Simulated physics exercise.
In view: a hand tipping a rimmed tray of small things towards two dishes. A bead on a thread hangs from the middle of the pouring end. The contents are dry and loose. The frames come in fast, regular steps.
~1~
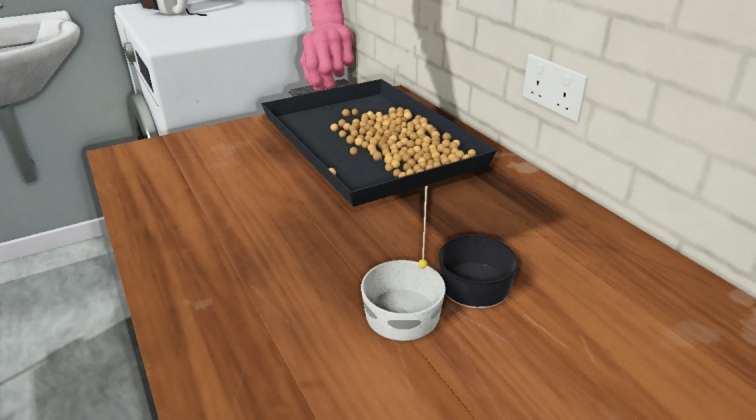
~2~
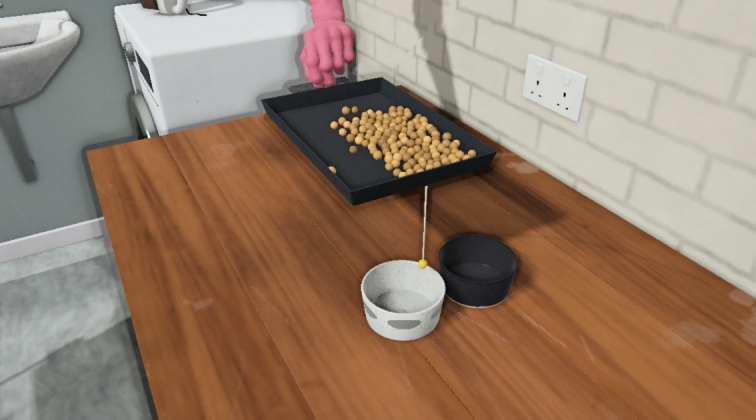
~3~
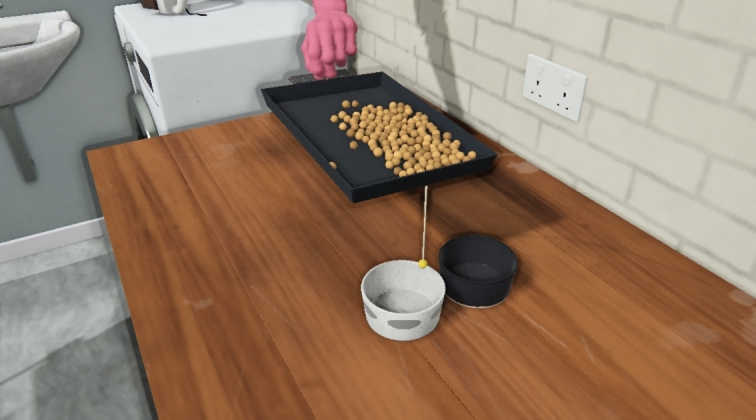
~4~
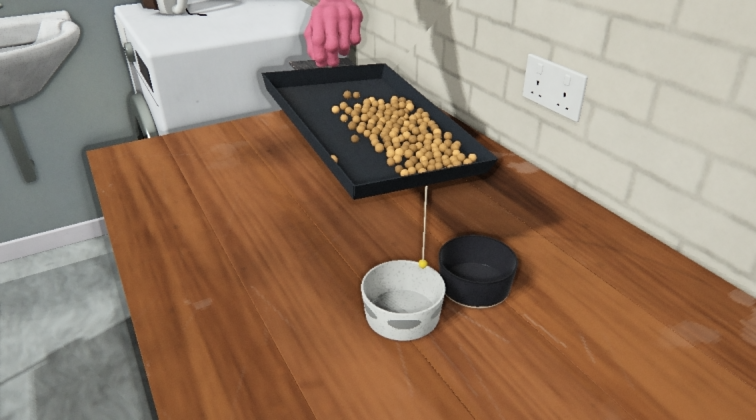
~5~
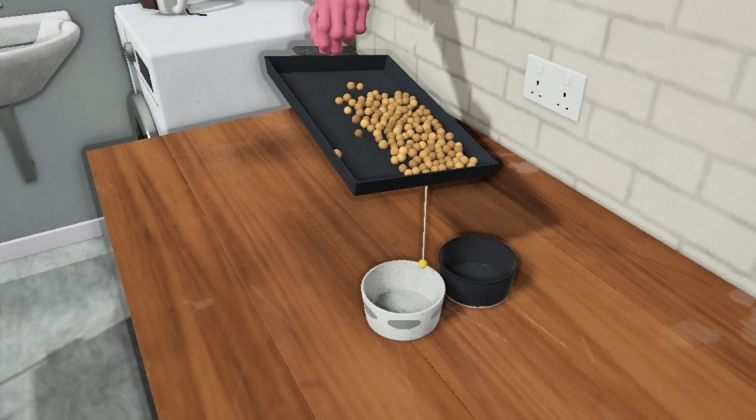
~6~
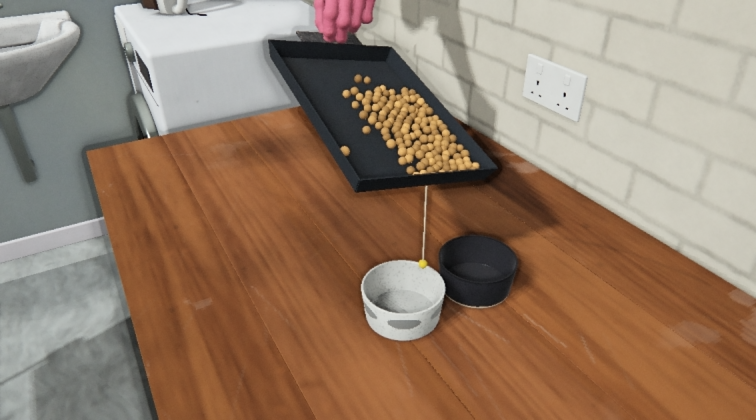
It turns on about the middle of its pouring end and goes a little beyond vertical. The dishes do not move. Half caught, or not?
The two hold more than half of the load.
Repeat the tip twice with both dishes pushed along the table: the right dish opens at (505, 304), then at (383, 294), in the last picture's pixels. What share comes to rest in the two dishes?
Roughly 0 per cent, and 0 per cent.
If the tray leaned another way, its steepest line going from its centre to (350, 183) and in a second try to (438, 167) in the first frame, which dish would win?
First left, then the right one.
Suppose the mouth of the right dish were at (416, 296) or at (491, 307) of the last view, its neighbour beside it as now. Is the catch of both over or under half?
One: The smaller part. Two: Under half.
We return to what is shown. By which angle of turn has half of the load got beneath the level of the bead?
Near 90 degrees.
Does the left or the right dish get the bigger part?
That is the right dish.
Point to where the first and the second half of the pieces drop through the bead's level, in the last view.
The first part at (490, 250); the rest at (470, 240).
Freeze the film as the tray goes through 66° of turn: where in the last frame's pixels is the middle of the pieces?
Around (459, 157).
Just after the last frame, tray tipped steeply; almost all on the tray; just a few in the right dish; about a tenth in the air.
A moment on, tray tipped past a quarter turn; just a few on the tray; almost all in the right dish; just a few outside both; about a tenth in the air.
Further on, tray tipped past a quarter turn; almost all in the right dish; just a few outside both.
When it is over, tray tipped past a quarter turn; not one in the left dish; almost all in the right dish; just a few outside both.
